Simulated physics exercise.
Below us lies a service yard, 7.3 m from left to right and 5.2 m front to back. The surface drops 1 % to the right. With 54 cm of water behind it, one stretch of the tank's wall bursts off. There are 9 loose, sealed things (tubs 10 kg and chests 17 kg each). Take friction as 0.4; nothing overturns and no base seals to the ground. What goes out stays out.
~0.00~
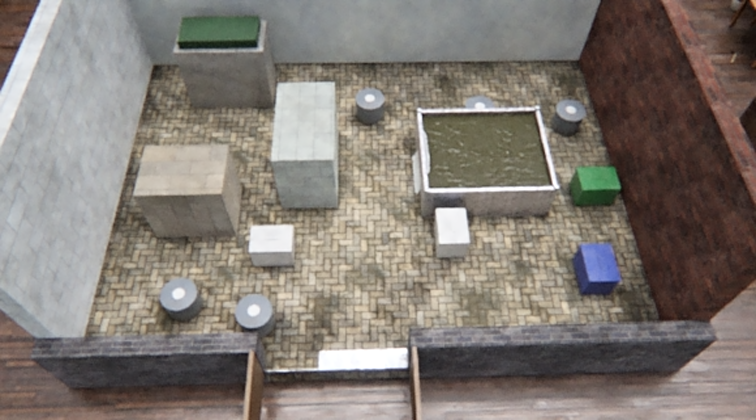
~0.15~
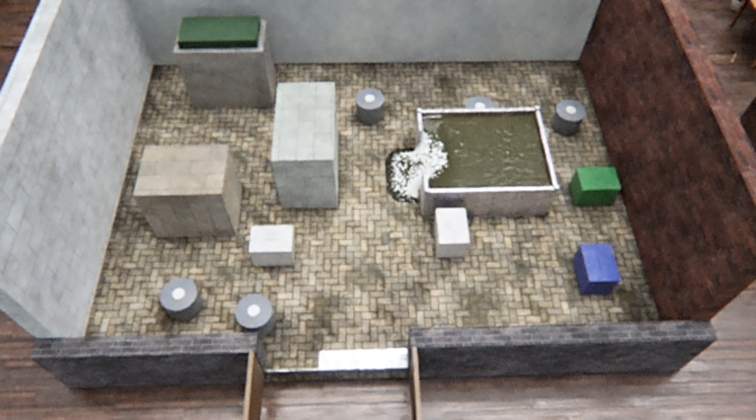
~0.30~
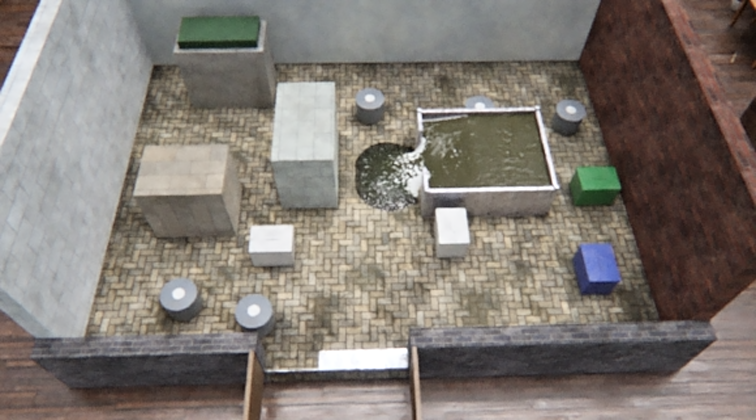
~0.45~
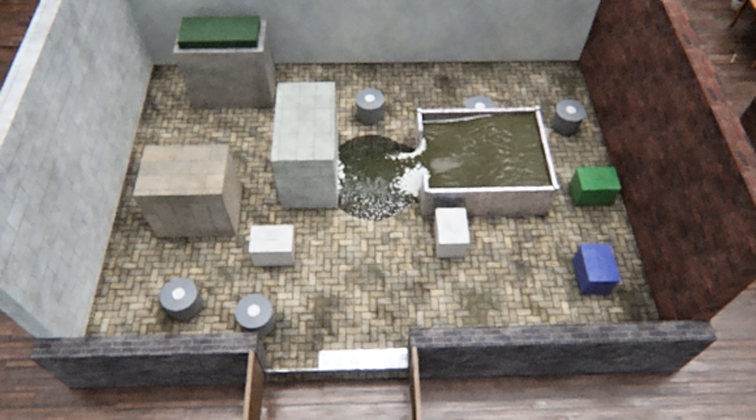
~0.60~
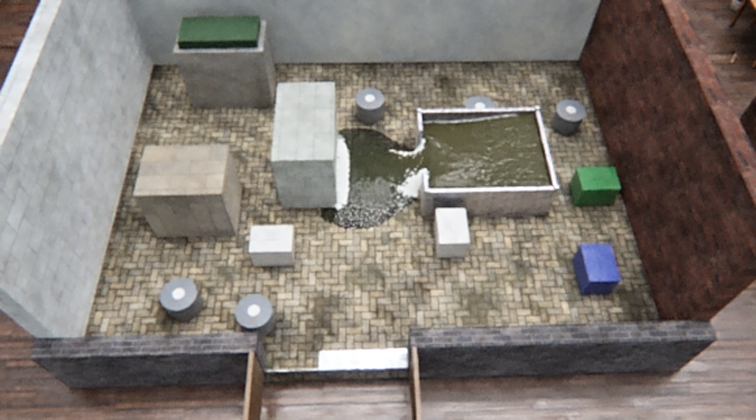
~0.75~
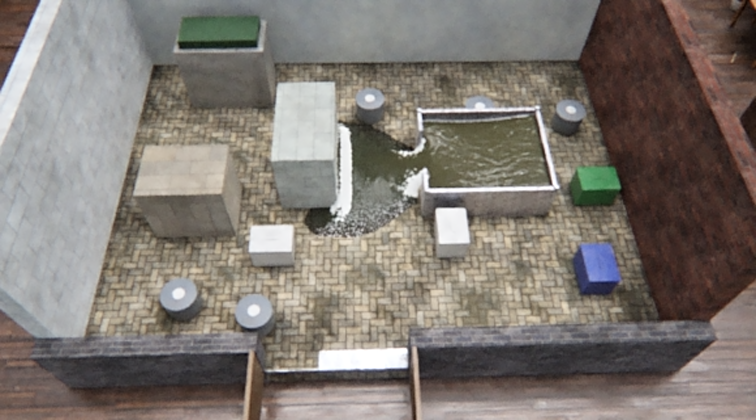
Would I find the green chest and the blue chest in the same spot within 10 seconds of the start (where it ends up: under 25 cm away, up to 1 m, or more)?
Green chest barely shifts; blue chest barely shifts.
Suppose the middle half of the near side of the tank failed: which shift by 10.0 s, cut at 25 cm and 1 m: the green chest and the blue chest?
Then the green chest gets carried off, the blue chest travels far.
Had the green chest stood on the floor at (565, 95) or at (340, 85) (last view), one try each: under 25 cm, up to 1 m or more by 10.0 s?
In turn: It barely shifts; it moves a short way.
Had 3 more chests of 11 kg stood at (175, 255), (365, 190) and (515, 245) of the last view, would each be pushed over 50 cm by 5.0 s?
In turn: Short of it, over, less.
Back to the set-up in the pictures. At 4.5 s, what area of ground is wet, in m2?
Some 23 m2.
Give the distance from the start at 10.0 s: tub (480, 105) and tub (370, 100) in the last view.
In that order: 0 cm, 80 cm.
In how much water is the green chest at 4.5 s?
About 0 cm.
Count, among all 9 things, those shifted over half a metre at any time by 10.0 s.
1 of them.
After 2.0 s the green chest is near (598, 178), 0.0 m from its start, aground; the blue chest is near (600, 262), 0.0 m from its start, aground; 0 of 9 are out; 0 afloat.
After 4.5 s the green chest is near (598, 178), 0.0 m from its start, aground; the blue chest is near (600, 262), 0.0 m from its start, aground; 0 of 9 are out; 0 afloat.
After 7.0 s the green chest is near (598, 178), 0.0 m from its start, aground; the blue chest is near (600, 262), 0.0 m from its start, aground; 0 of 9 are out; 0 afloat.
After 10.0 s the green chest is near (598, 178), 0.0 m from its start, aground; the blue chest is near (600, 262), 0.0 m from its start, aground; 0 of 9 are out; 0 afloat.
